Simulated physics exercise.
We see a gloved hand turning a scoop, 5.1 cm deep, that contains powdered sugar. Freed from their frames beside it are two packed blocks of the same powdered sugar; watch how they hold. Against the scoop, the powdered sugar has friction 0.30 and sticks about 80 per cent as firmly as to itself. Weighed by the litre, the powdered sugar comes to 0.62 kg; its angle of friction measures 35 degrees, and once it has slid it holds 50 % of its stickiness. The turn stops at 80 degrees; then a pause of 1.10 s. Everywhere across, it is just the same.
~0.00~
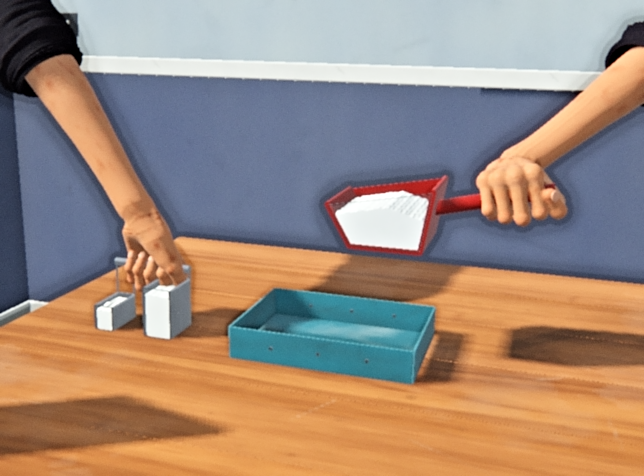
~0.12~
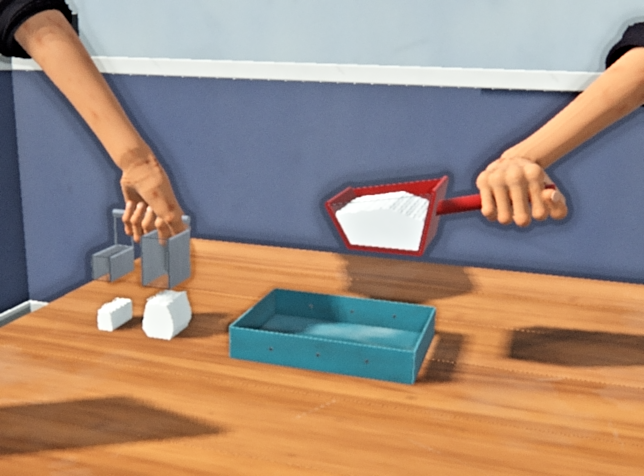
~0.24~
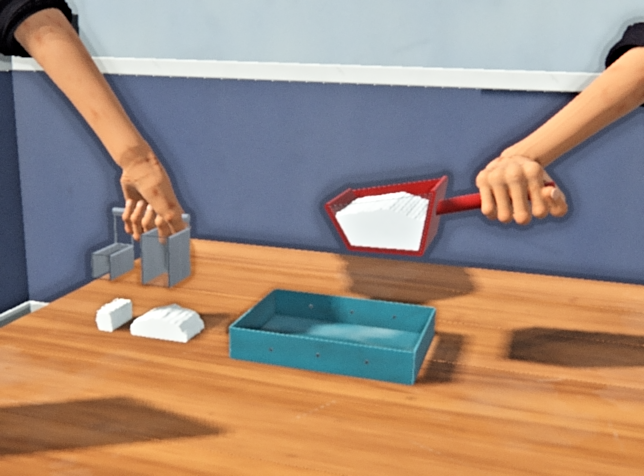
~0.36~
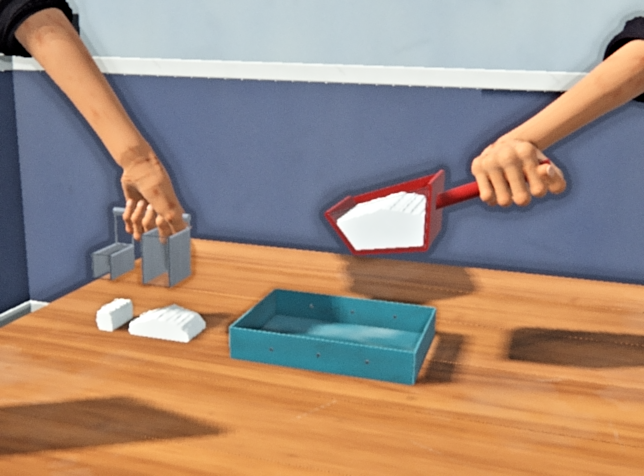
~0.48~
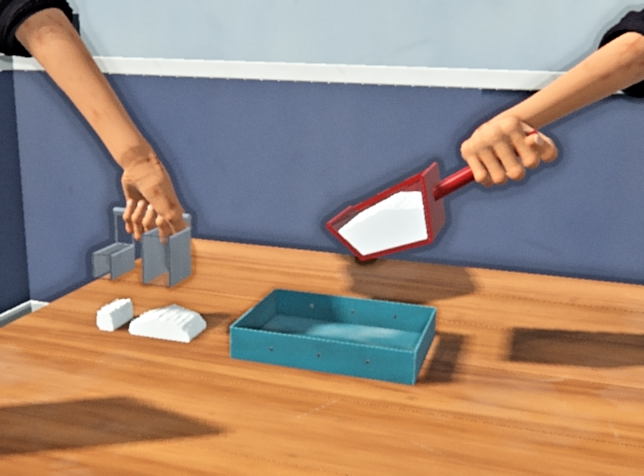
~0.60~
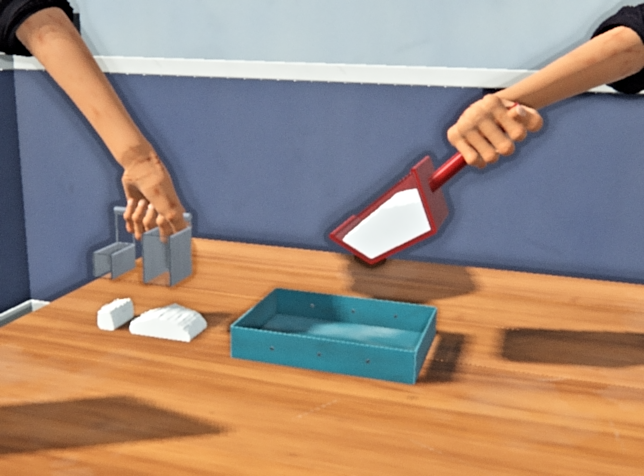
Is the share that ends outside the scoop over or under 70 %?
Over.
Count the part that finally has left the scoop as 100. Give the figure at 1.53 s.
Roughly 90 per cent.
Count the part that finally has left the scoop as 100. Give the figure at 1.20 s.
Looks like roughly 50 %, give or take.
After 0.87 s, the scoop is at 57 degrees and 0 % has left it.
After 1.20 s, the scoop is at 80 degrees and 45 % has left it.
After 1.53 s, the scoop is at 80 degrees and 78 % has left it.
After 1.85 s, the scoop is at 80 degrees and 85 % has left it.
After 2.21 s, at the end, the scoop is at 80 degrees and 87 % has left it.
